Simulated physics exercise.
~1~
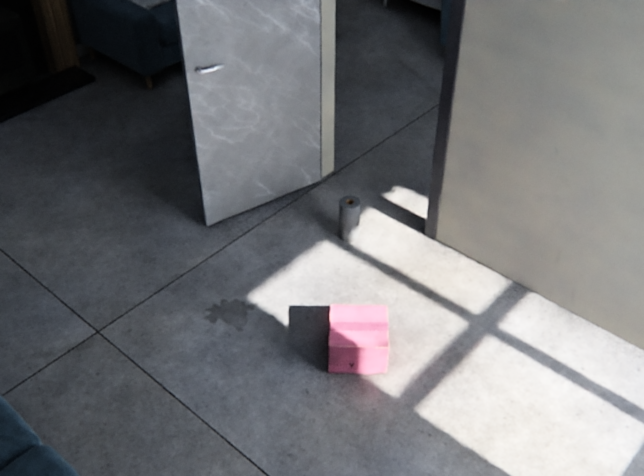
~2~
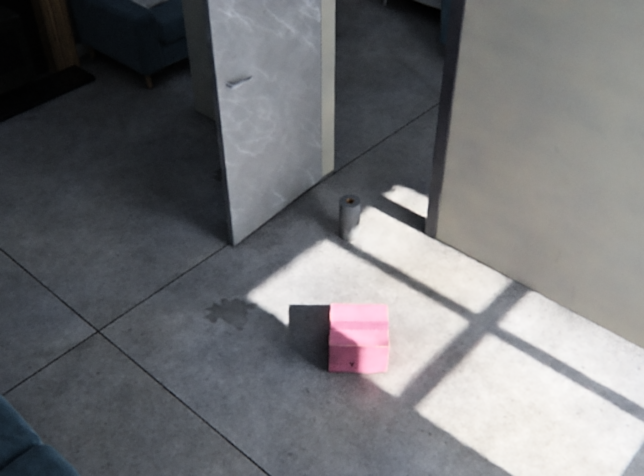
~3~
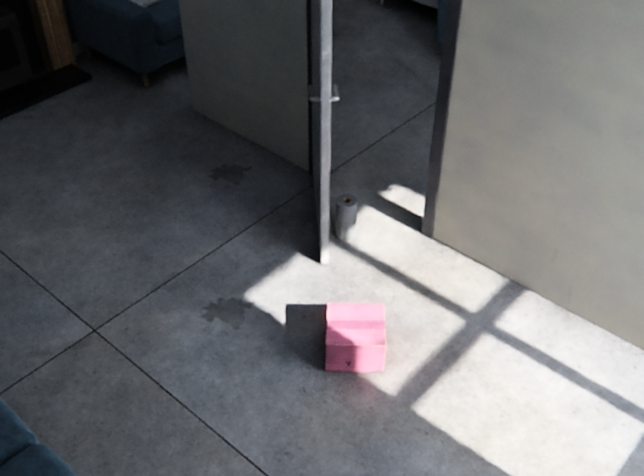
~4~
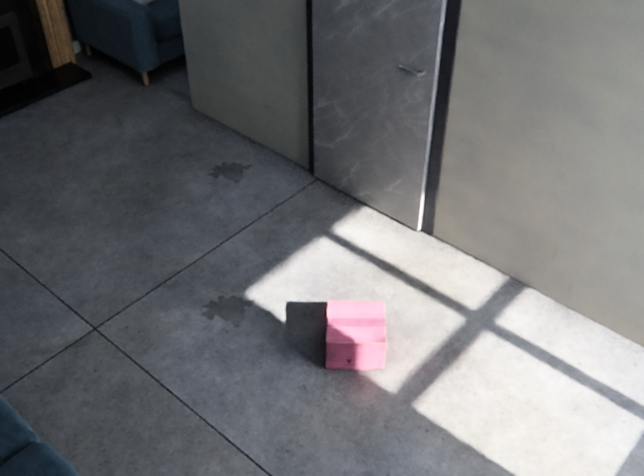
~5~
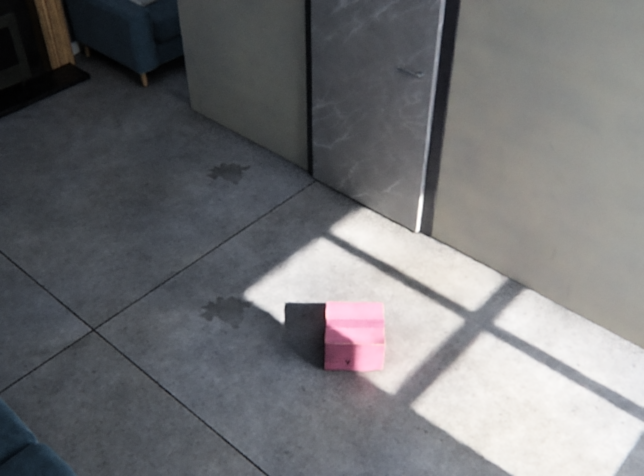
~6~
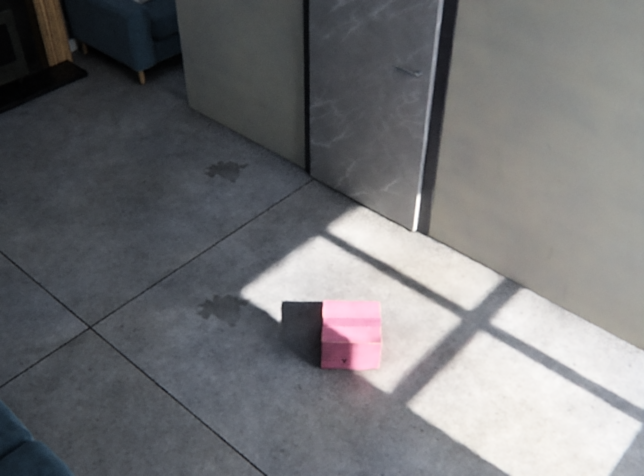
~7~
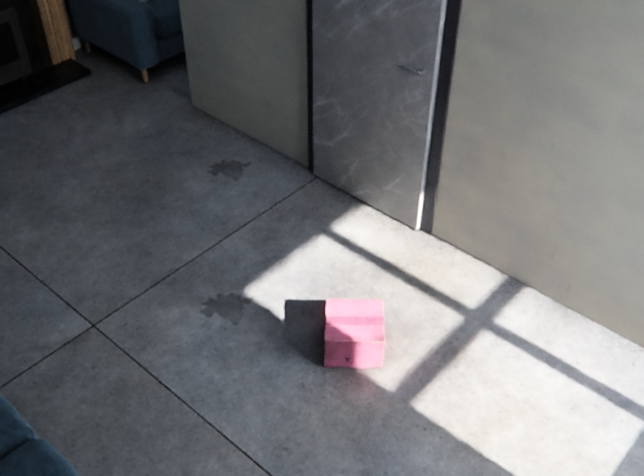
A grey door swings shut, hiding a small grey roll, while a pink parcel stays put.
